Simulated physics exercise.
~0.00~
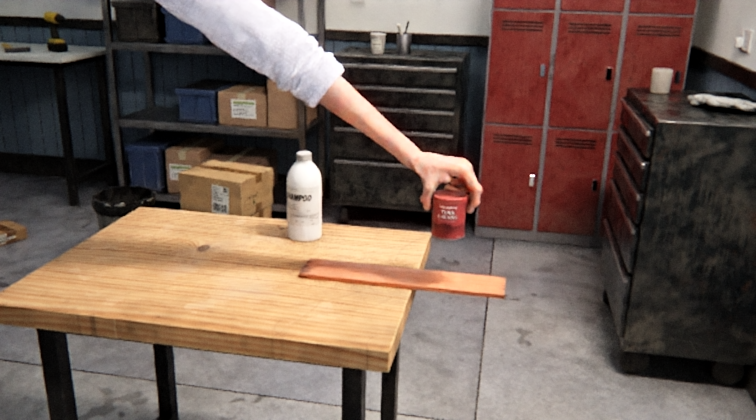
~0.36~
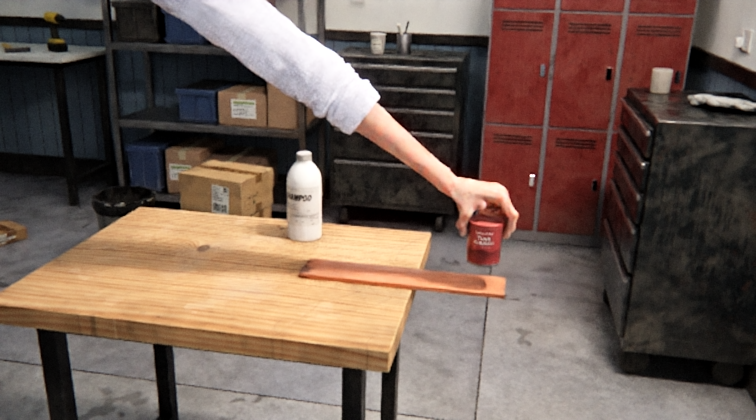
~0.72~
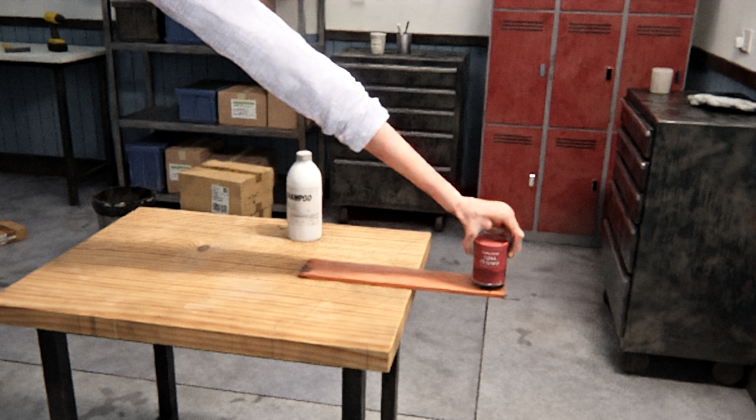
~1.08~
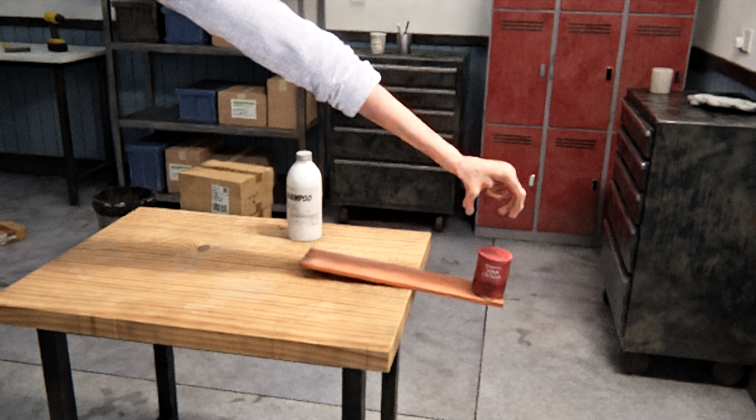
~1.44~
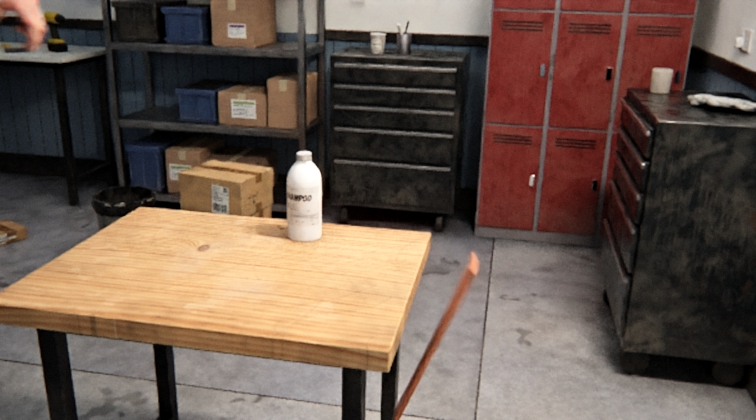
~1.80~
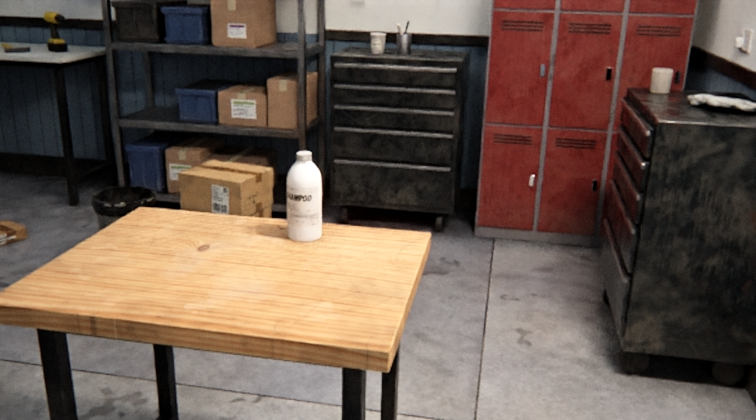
A hand and arm in a light blue sleeve reach in from the upper left, holding a red tin over the right side of a wooden table in a workshop, seen by a still camera from slightly above. An orange-brown board juts past the table's right edge, a white bottle stands behind it, and shelves, drawers and red lockers line the back. The hand moves right and lowers the tin onto the board's overhanging end. It lets go and draws back as the board starts to tilt. The board tips off the edge and drops, and board and tin end up out of sight, leaving the bottle standing.
